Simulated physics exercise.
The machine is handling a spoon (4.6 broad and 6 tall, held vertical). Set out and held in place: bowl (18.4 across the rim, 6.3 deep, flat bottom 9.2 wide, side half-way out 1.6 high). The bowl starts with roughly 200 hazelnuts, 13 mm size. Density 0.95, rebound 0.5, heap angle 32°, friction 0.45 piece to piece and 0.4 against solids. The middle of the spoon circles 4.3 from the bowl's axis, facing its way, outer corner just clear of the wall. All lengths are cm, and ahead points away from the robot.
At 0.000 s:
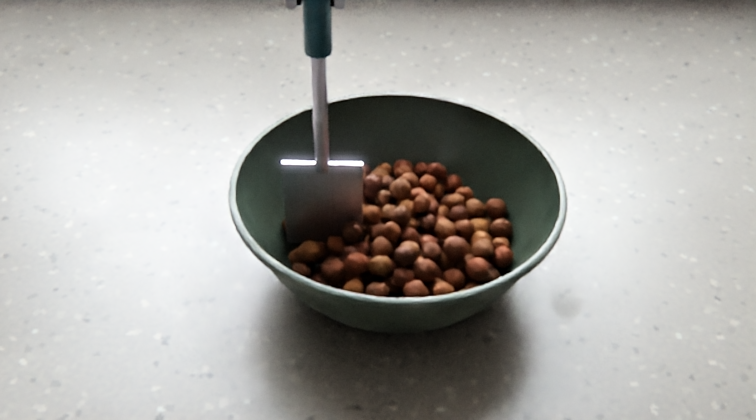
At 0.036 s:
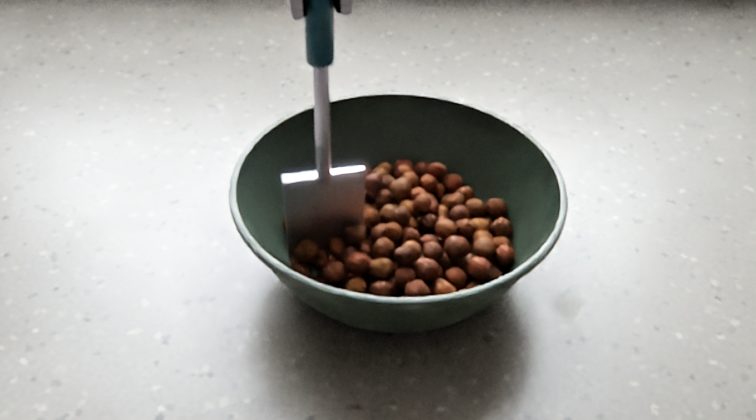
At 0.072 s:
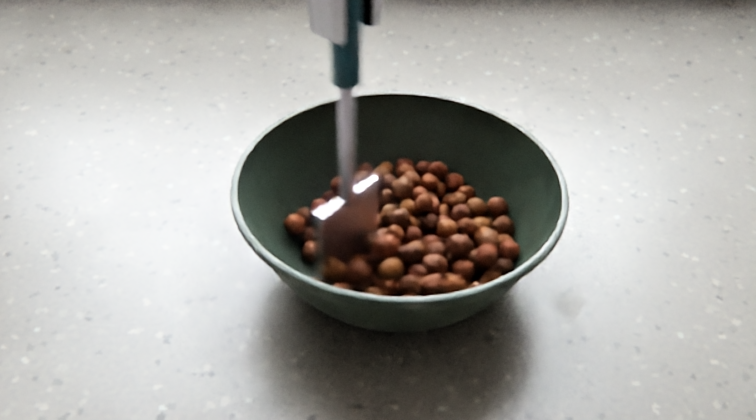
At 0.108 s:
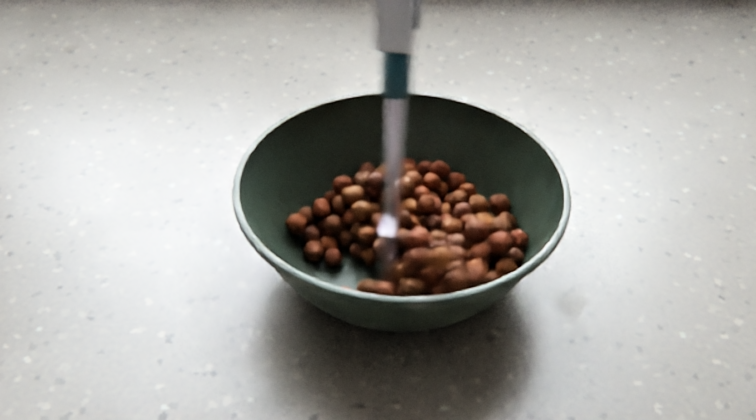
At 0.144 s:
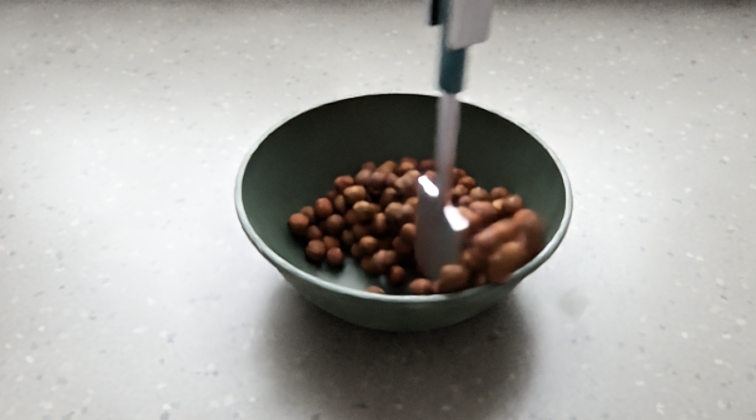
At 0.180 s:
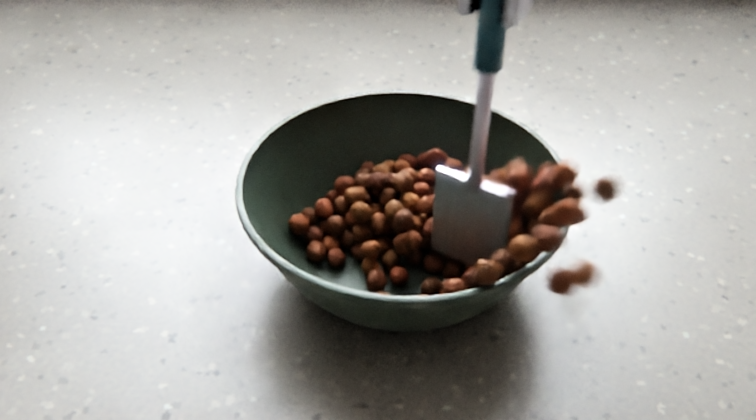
In this clip, a machine holds a flat metal spoon upright in a green bowl of hazelnuts and sweeps it from the left along the near side to the right, turning it and pushing several nuts over the right rim.
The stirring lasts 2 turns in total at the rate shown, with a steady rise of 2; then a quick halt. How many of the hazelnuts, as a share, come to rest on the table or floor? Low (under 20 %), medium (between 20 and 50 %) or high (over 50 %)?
Answer: Medium; between 20 and 50 % of the hazelnuts finish on the table or floor.
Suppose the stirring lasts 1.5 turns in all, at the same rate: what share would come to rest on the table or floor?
It would be near 25 per cent.
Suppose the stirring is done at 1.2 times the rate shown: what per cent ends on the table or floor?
Some 35 per cent.
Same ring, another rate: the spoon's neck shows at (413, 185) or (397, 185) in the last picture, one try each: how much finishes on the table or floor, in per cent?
About 5 and 5 per cent.
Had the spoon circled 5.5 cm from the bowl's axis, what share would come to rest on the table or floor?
In that case some 0 per cent.
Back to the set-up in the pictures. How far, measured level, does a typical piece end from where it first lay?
Some 10 cm.
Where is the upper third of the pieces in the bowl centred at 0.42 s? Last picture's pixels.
At about (304, 230).
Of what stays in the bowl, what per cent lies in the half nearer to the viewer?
About 55 per cent.
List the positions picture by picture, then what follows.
Spoon neck at (321, 141), 0° round; upper third of the load around (406, 227), from x 295 to 500, top at y 170; 199 in the bowl, in the first frame.
Spoon neck at (323, 151), 15° round; upper third of the load around (404, 229), from x 295 to 505, top at y 170, in the second frame.
Spoon neck at (347, 173), 49° round; upper third of the load around (408, 240), from x 295 to 510, top at y 170, in the third frame.
Spoon neck at (393, 185), 82° round; upper third of the load around (430, 244), from x 295 to 515, top at y 170, in the fourth frame.
Spoon neck at (443, 179), 116° round; upper third of the load around (470, 233), from x 300 to 535, top at y 165; 198 in the bowl, 1 in flight or on the tool, in the fifth frame.
Spoon neck at (477, 158), 150° round; upper third of the load around (513, 203), from x 300 to 605, top at y 155; 193 in the bowl, 6 in flight or on the tool, in the sixth frame.
After 0.42 s, 10° round, highest piece 9 above the table; 153 in the bowl, 32 on the table or floor, 14 in flight or on the tool.
After 0.65 s, 231° round, highest piece 8 above the table; 139 in the bowl, 56 on the table or floor, 4 in flight or on the tool.
After 0.97 s, 0° round, highest piece 4 above the table; 139 in the bowl, 60 on the table or floor.
After 1.67 s, 0° round, highest piece 4 above the table; 139 in the bowl, 60 on the table or floor.
At rest, 139 in the bowl, 60 on the table or floor. That is 30 % on the table or floor.
